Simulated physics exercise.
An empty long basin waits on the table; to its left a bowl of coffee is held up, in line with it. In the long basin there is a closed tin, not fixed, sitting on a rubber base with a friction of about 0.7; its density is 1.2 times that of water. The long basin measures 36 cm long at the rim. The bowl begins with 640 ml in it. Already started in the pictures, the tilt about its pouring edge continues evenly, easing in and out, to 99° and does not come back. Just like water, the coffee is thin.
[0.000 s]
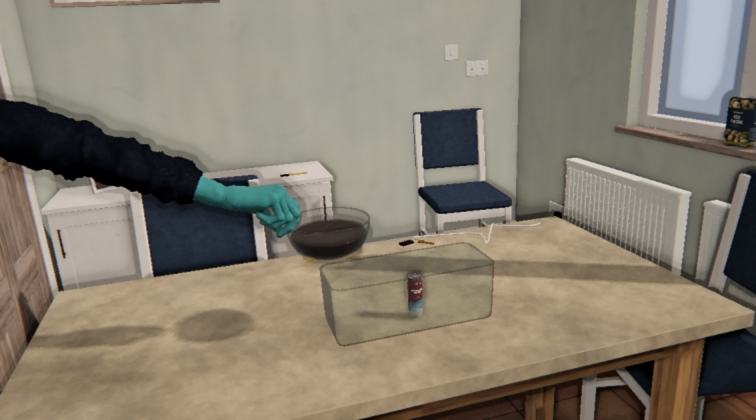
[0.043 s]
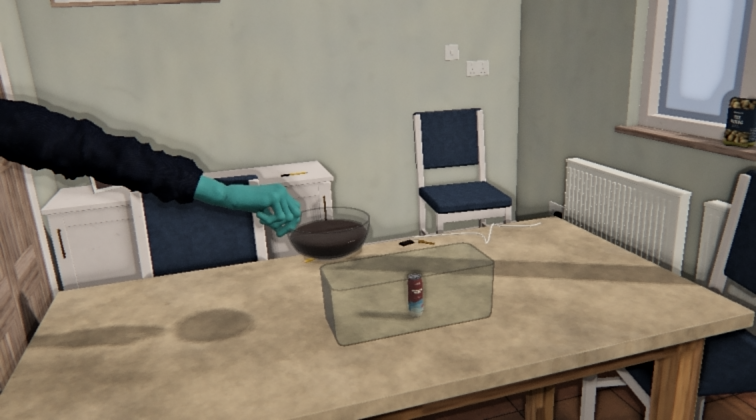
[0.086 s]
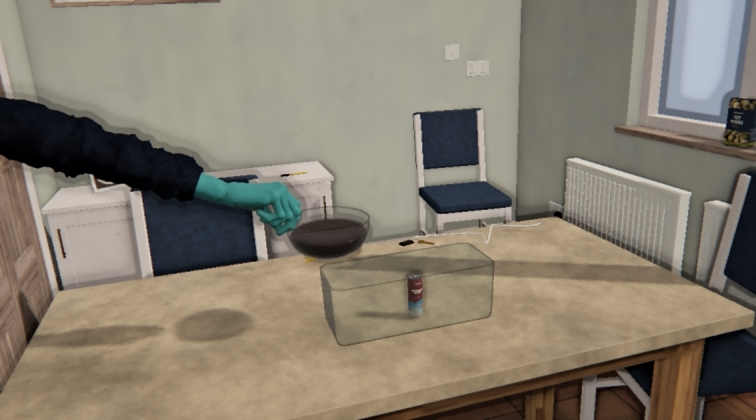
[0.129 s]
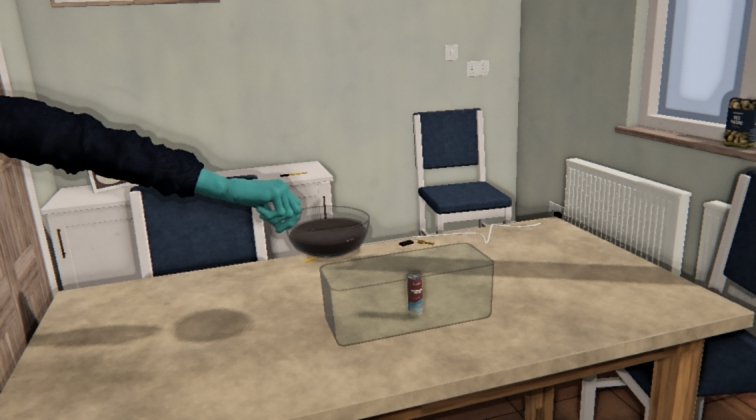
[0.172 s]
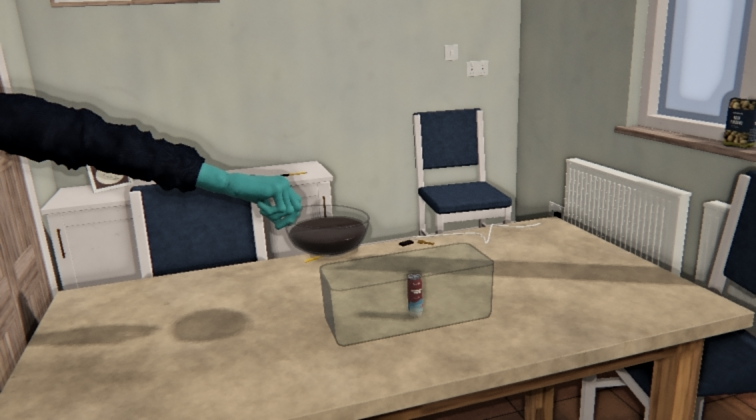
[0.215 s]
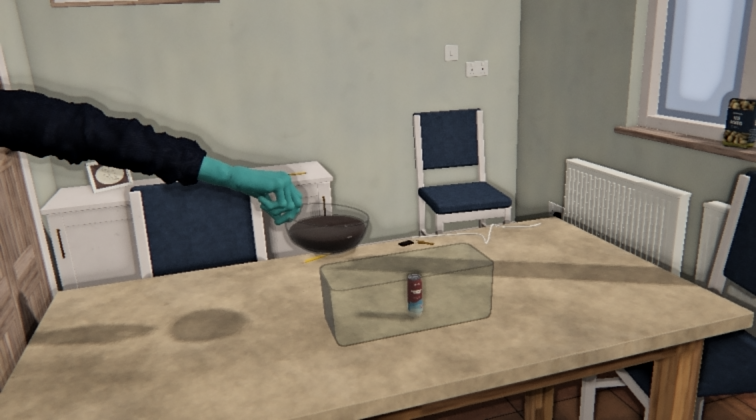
A gloved hand held a glass bowl of dark liquid above a table, beside a clear long basin with a small can inside, keeping nearly still before tilting the bowl slightly to the right.
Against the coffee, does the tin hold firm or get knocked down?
It holds firm.
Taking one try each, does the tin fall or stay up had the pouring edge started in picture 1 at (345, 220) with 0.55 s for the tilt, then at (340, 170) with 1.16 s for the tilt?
First it tips over; then it tips over.
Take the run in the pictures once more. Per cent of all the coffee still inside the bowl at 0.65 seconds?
Roughly 68 per cent.
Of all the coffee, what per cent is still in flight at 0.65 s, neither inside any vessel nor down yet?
Around 30 percent.
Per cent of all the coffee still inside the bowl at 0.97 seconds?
8 in a hundred, give or take.
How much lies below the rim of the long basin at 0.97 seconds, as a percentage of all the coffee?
72 %, more or less.
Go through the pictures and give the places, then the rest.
The first picture shows tilt 0°; pouring edge (368, 215); surface from (290, 237) to (365, 226); the long basin's rim runs from (325, 279) to (482, 253); the tin's top is at (415, 278).
The second picture shows tilt 0°; pouring edge (368, 215); surface from (290, 236) to (365, 226).
The third picture shows tilt 1°; pouring edge (368, 215); surface from (289, 236) to (364, 226).
The fourth picture shows tilt 3°; pouring edge (367, 215); surface from (289, 235) to (364, 225).
The fifth picture shows tilt 5°; pouring edge (367, 215); surface from (289, 233) to (364, 223).
The sixth picture shows tilt 8°; pouring edge (367, 215); surface from (288, 231) to (364, 222).
After 0.65 s the tilt is 59° and 68 per cent is still to pour; the tin stands where it began.
After 0.97 s the tilt is 92° and 8 per cent is still to pour; the tin stands where it began.
After 1.30 s the tilt is 99° and 0 per cent is still to pour; the tin stands where it began.
After 1.66 s the tilt is 99° and 0 per cent is still to pour; the tin stands where it began.
In the end the tin stands where it began.
